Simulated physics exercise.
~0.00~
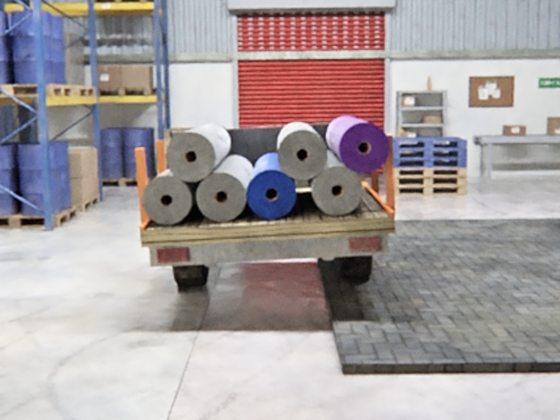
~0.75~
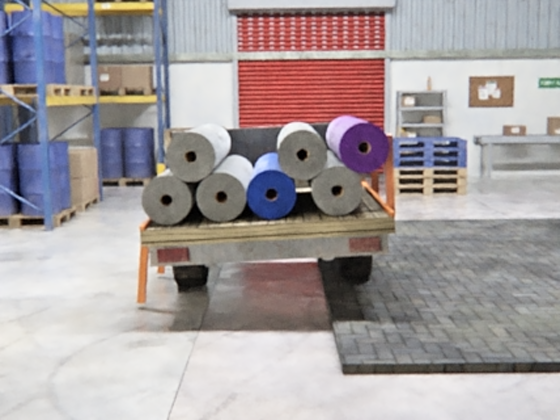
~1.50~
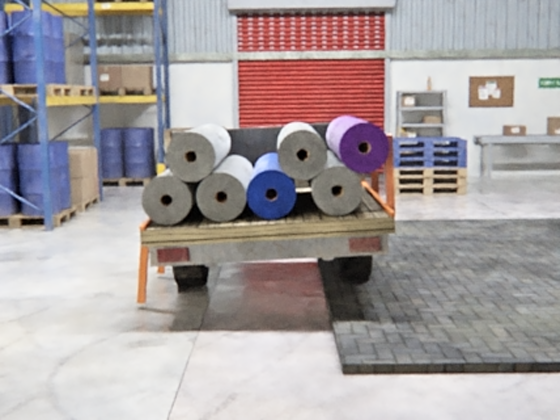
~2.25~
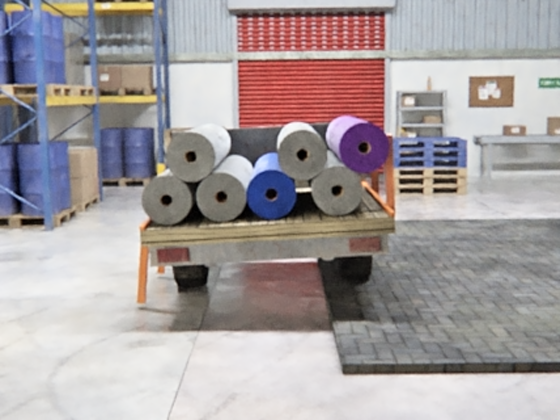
Orange posts stand at both sides of a low flatbed trailer, parked in a warehouse and seen from behind by a still camera. Seven large rolls lie on its wooden deck with their ends facing the viewer, a blue one in the bottom row, a purple one at the upper right and the rest greyish. Blue racking stands at left, a red shutter behind, and dark paving at right. The left posts swing outward and down until they hang beside the deck, while the right ones hold. The rolls stay put, and all remain aboard, purple still resting on top and blue on the deck.
